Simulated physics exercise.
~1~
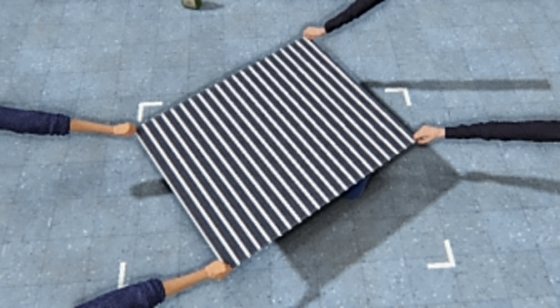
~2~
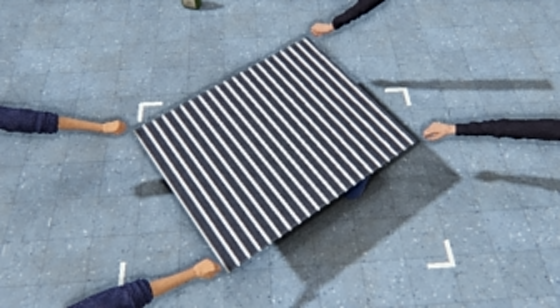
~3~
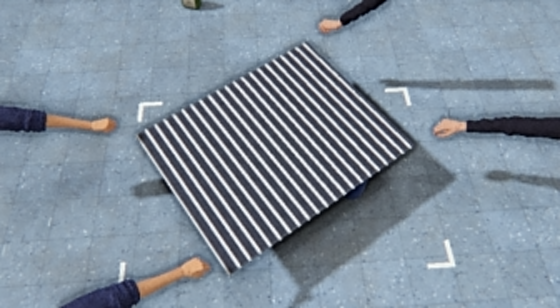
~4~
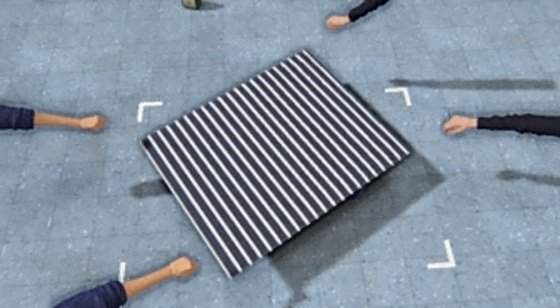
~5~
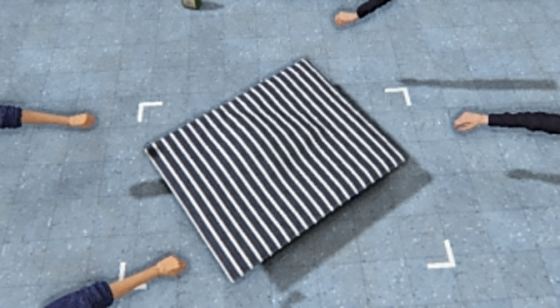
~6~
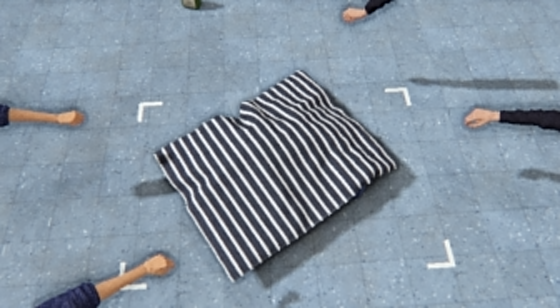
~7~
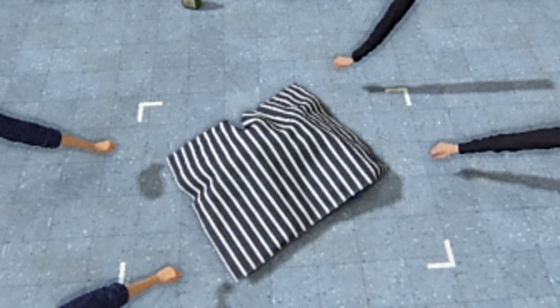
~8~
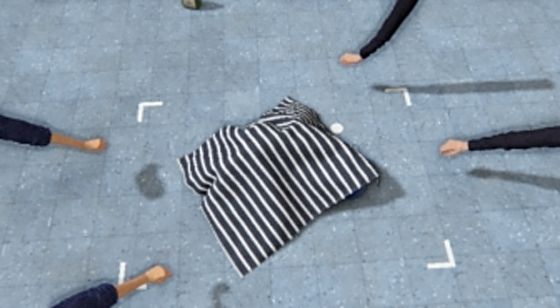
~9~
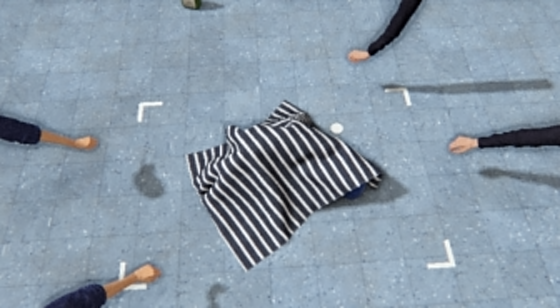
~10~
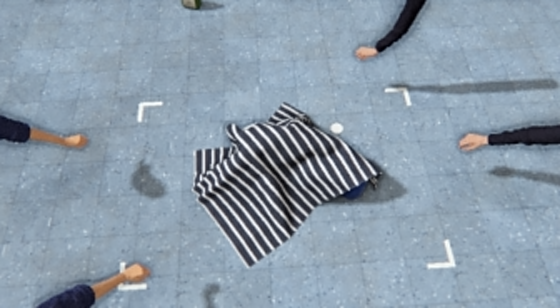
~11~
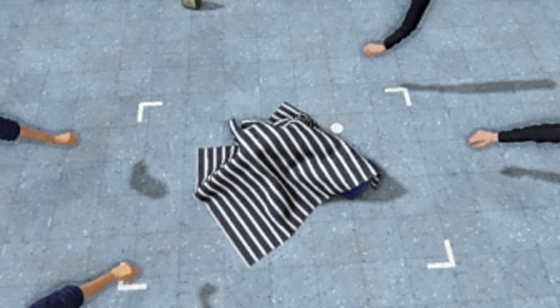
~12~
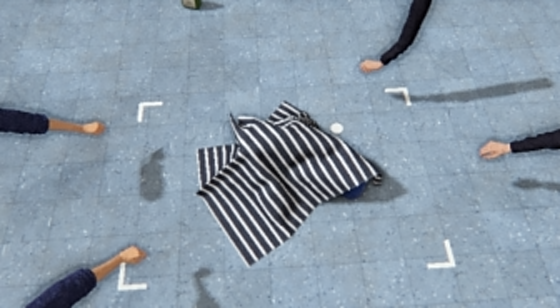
A striped blanket, held flat by four hands over a blue-gray tiled floor, was let go and dropped, folding and crumpling as the hands drew back, and it ended in a rumpled heap with a small white disc showing beside it.
